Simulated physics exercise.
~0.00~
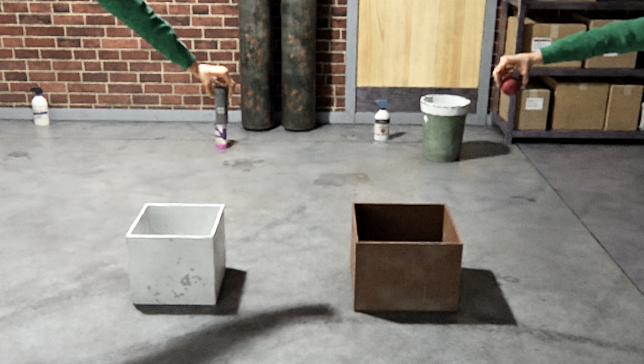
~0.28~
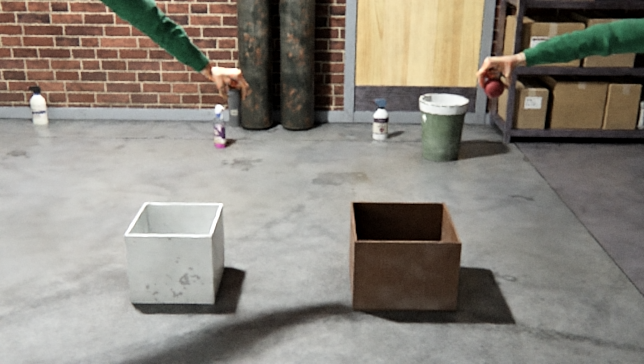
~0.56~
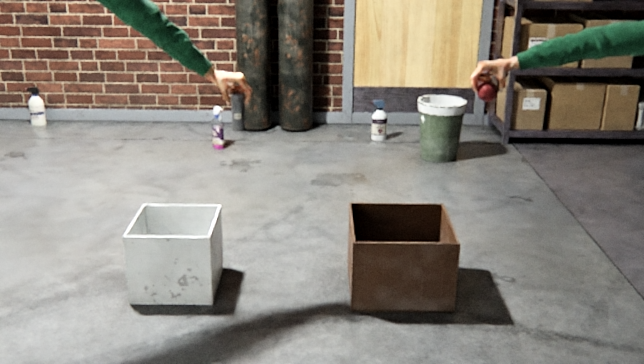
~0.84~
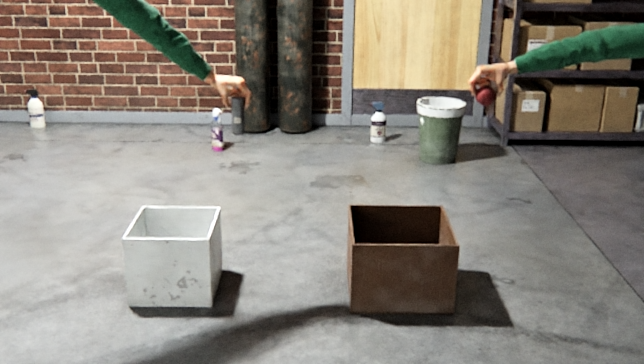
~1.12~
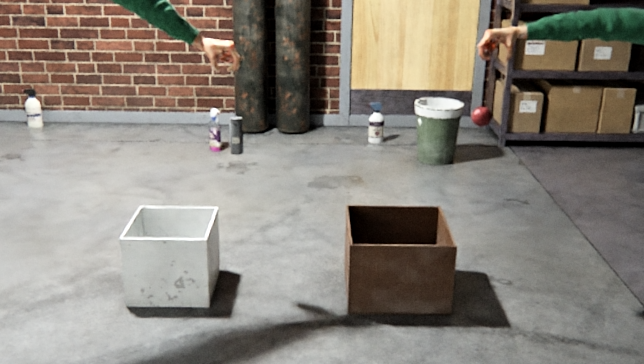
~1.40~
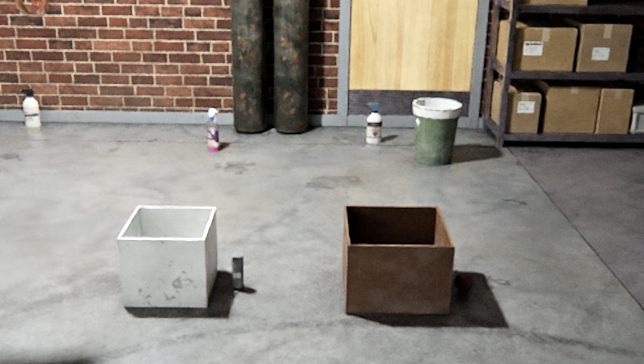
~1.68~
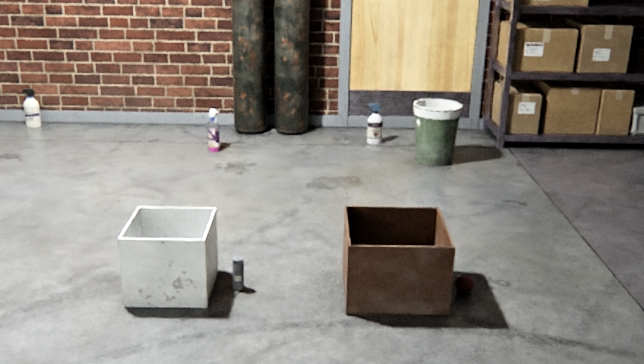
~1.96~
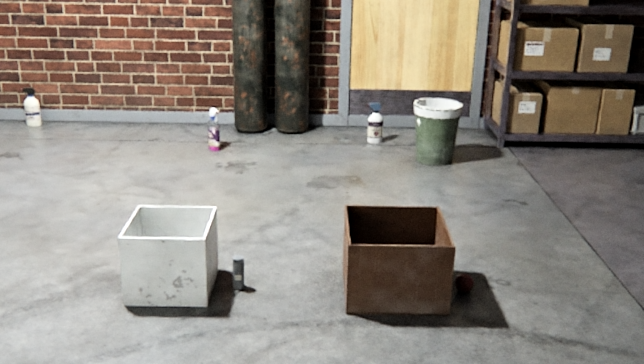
The video shows two green-sleeved arms holding a grey shaker and a red apple above a concrete floor with two open crates. Both hands let go and withdraw, the objects fall, and each ends up on the floor outside the crates, just to their right.
